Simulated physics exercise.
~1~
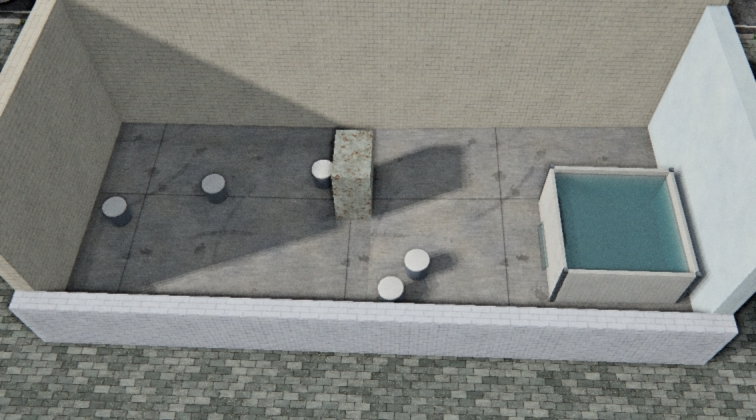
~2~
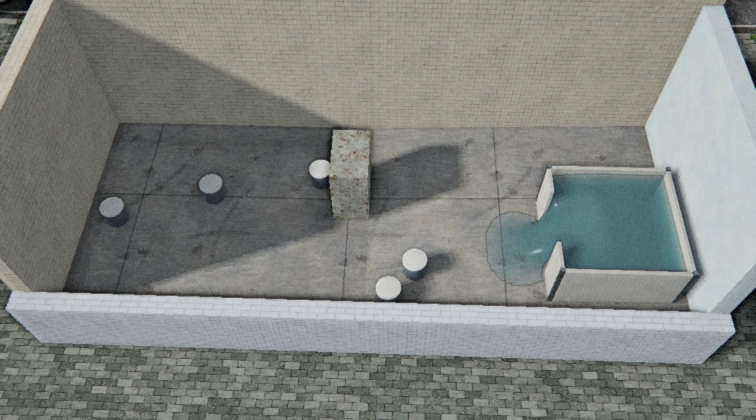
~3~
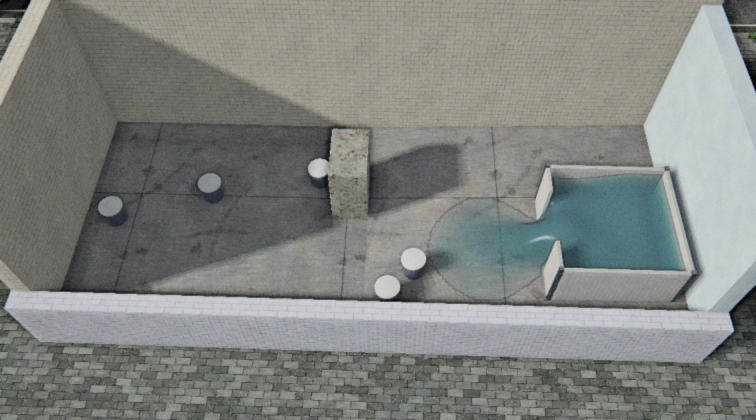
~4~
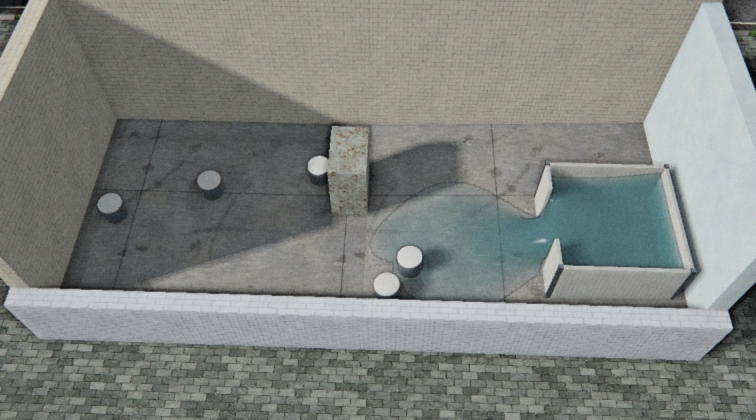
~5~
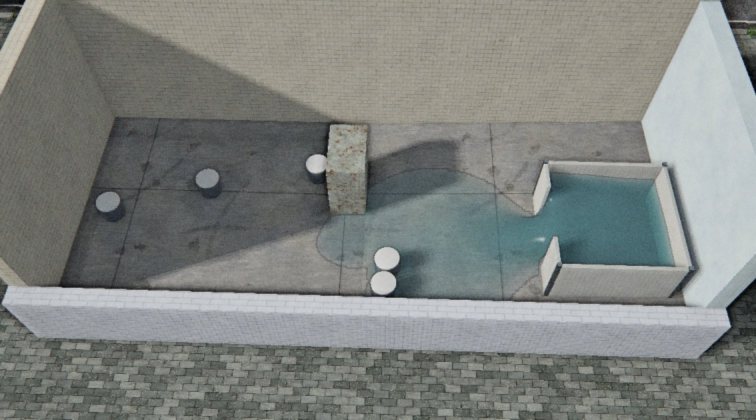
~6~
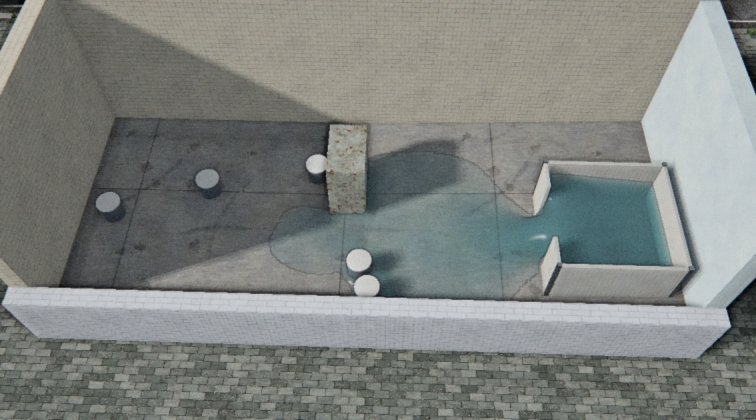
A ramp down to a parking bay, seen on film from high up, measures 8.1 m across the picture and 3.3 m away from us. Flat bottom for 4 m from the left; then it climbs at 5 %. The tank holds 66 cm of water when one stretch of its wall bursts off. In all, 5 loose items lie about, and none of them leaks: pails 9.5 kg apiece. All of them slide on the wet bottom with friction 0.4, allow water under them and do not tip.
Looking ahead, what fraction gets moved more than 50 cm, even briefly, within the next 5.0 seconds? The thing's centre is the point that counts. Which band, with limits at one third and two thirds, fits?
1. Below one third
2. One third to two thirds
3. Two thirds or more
2, one third to two thirds.
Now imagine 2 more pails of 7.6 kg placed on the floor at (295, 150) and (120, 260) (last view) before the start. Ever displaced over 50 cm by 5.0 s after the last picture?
Respectively inside that and beyond that.
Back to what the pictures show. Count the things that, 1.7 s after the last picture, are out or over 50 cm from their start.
I get 2.
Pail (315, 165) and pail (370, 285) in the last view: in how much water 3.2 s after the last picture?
1 and 18 cm.
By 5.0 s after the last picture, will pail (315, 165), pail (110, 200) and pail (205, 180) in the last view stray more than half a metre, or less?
In turn: Less, more, under.
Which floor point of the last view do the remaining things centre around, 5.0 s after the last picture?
Somewhere near (220, 177).
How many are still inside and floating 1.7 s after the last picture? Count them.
Answer: 0.
Then, 0.4 s after the last picture 2 of 5 are over 50 cm from their spots; 0 afloat.
Then, 1.7 s after the last picture 2 of 5 are over 50 cm from their spots; 0 afloat.
Then, 3.2 s after the last picture 3 of 5 are over 50 cm from their spots; 2 afloat.
Then, 5.0 s after the last picture 3 of 5 are over 50 cm from their spots, and 3 have been at some point; 1 afloat.
